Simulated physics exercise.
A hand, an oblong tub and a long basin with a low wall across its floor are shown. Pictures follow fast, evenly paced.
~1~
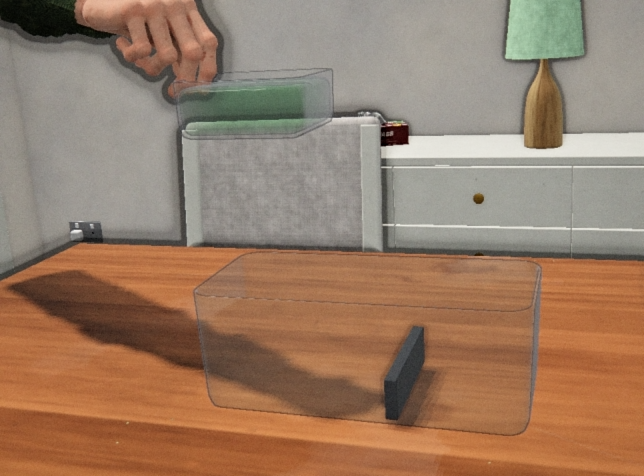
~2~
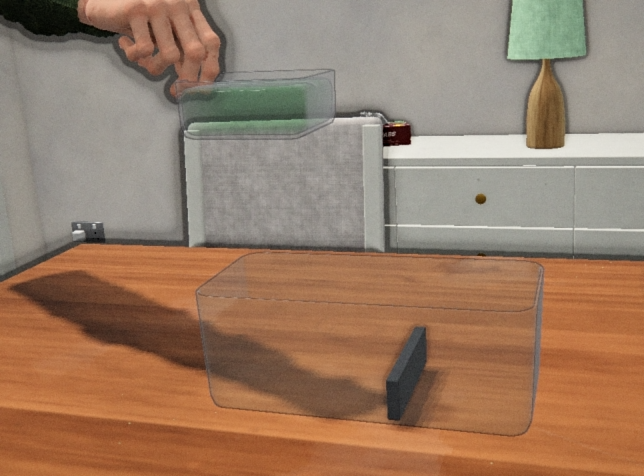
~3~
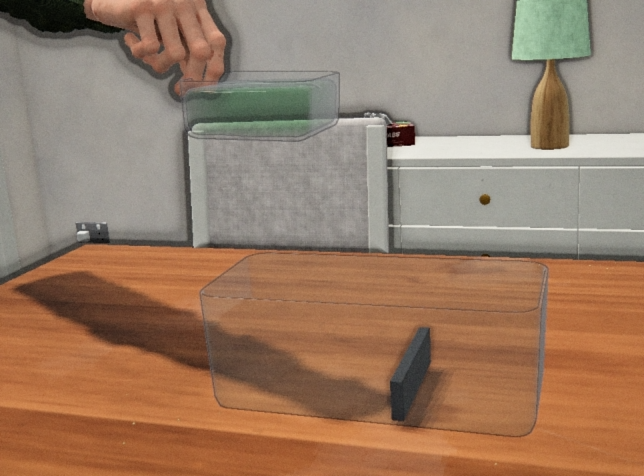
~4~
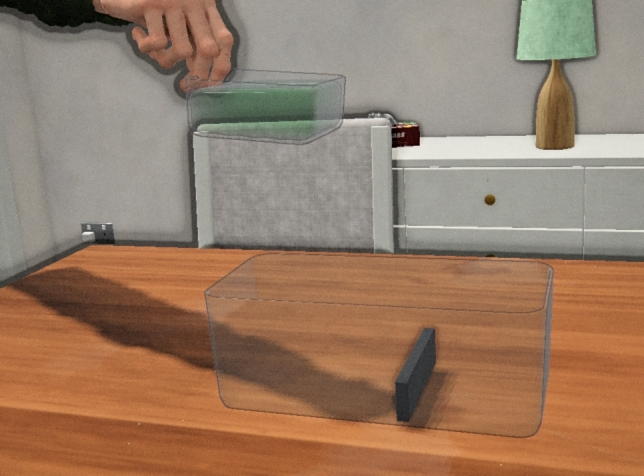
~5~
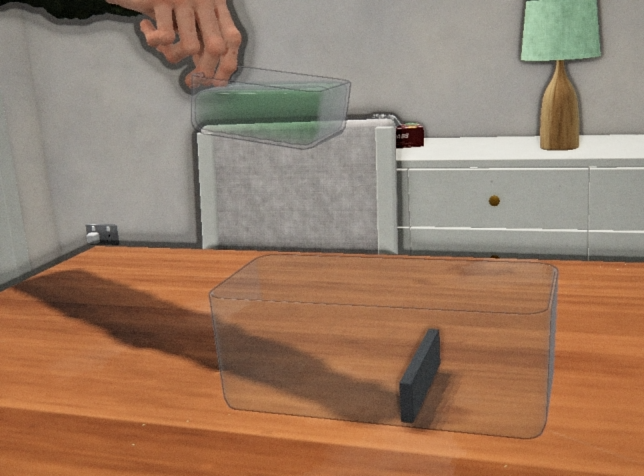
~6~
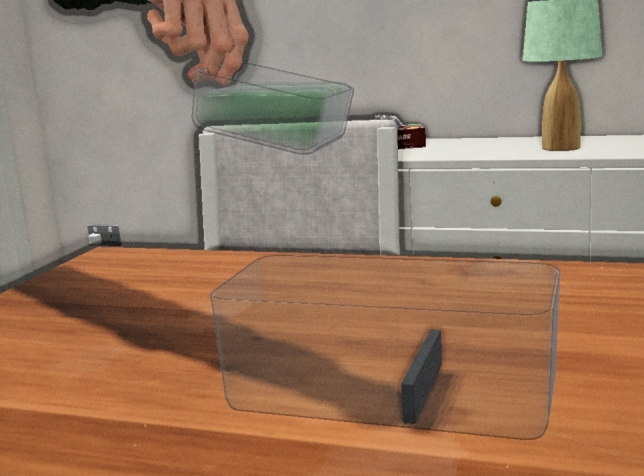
We see a hand holding a clear oblong tub of green liquid above a wooden table, where a long transparent basin with a low dark wall stands; the hand gradually tilts the tub slightly, its right end dipping.
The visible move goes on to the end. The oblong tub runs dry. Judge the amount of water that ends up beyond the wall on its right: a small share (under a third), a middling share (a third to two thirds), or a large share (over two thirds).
A middling share.
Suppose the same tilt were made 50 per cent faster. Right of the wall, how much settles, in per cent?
Near 55 %.
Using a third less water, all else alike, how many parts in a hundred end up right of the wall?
I'd say roughly 25 percent.
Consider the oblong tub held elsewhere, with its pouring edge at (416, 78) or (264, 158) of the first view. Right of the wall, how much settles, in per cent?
70 and 5 per cent.
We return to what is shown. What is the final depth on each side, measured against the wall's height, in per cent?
I'd say about 20 for the left and about 50 for the right.
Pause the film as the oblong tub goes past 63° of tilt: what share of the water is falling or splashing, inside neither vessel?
Estimated at 40 per cent or so.
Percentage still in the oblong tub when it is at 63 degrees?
Remaining fraction: Approx. 30 %.
A moment on, the tilt is 63° and 29 per cent is still to pour, 7 is left of the wall and 24 right of it.
Next, the tilt is 95° and 6 per cent is still to pour, 30 is left of the wall and 56 right of it.
Then the tilt is 103° and 0 per cent is still to pour, 41 is left of the wall and 56 right of it.
Later the tilt is 103° and 0 per cent is still to pour, 42 is left of the wall and 56 right of it.
Finally, 42 per cent lies left of the wall, 56 right of it and 2 outside.
